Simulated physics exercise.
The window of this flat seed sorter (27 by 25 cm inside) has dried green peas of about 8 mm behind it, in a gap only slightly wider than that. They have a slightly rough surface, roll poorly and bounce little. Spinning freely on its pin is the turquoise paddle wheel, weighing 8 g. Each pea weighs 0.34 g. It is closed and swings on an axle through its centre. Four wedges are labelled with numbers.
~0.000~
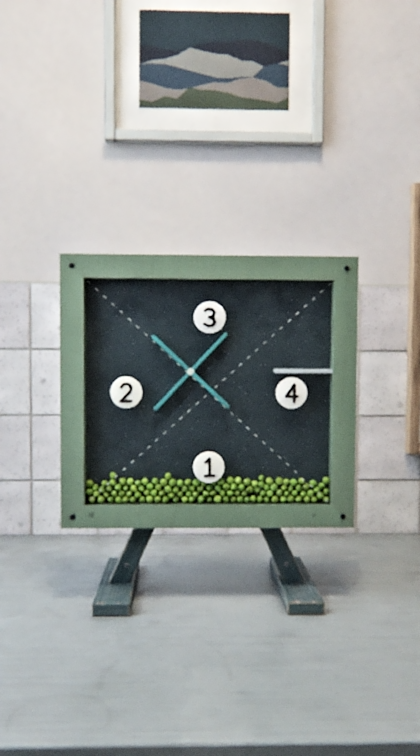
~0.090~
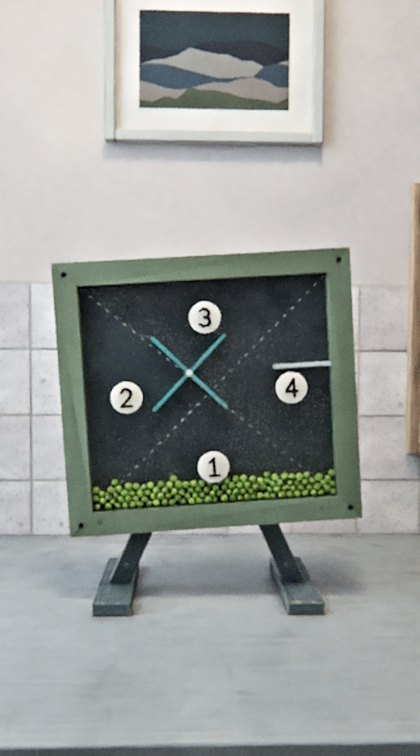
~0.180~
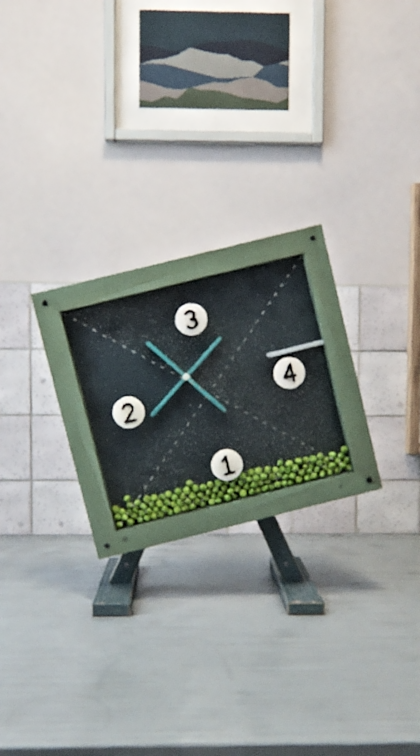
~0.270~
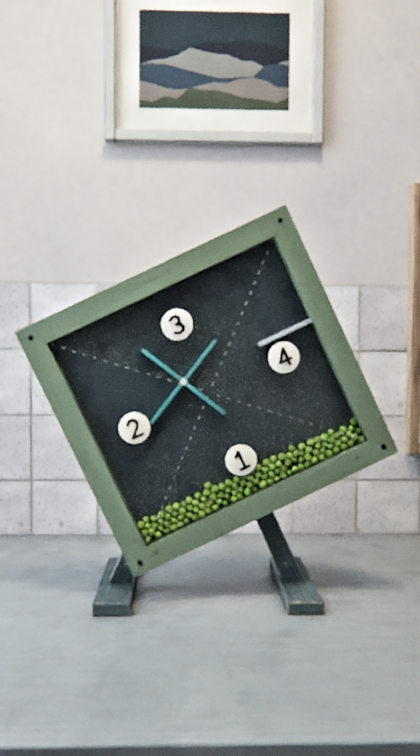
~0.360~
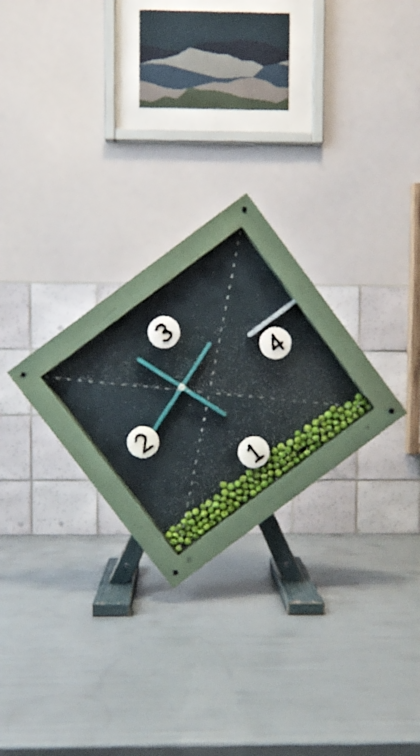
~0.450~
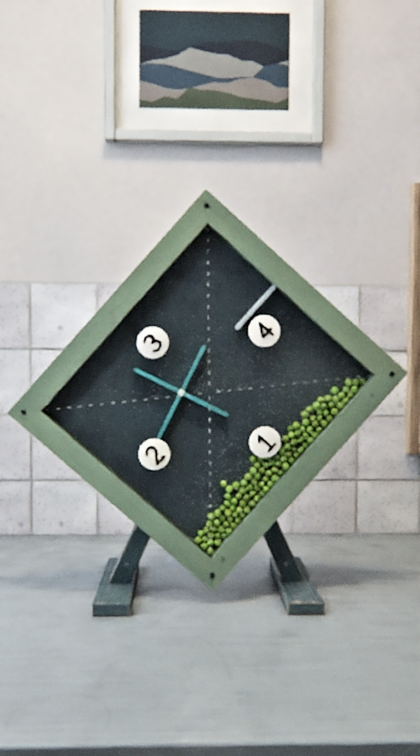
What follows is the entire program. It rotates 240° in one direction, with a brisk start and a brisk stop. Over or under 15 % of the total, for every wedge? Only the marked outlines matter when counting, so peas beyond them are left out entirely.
Wedge 1: Under, wedge 2: Under, wedge 3: Over, wedge 4: Over.
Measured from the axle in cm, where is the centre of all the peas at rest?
Some 3 cm right and 12 cm below.
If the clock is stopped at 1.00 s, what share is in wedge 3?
Share: Some 0 per cent.
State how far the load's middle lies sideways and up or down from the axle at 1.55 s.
The middle sits around 10 cm right of it and 7 cm below it.
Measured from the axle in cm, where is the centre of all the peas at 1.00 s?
Position estimate: Right 9 cm, below 6 cm.
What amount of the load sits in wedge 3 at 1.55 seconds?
About 60 percent of the load.
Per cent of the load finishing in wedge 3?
I'd put it at close to 55 in a hundred.
After 1.00 s, it stands 119° anticlockwise; the peas' middle is 9 cm right of and 6 cm below the centre; no. 1, 35 %, no. 2, 65 %.
After 1.55 s, it has come round 189° anticlockwise; the peas' middle is 10 cm right of and 7 cm below the centre; no. 2, 40 %, no. 3, 60 %.
After 2.02 s, it has come round 240° anticlockwise; the peas' middle is 5 cm right of and 11 cm below the centre; no. 3, 65 %, no. 4, 35 %.
Settled by 4.2 s, it has come round 240° anticlockwise; no. 1, 0 %, no. 2, 0 %, no. 3, 55 %, no. 4, 45 %.
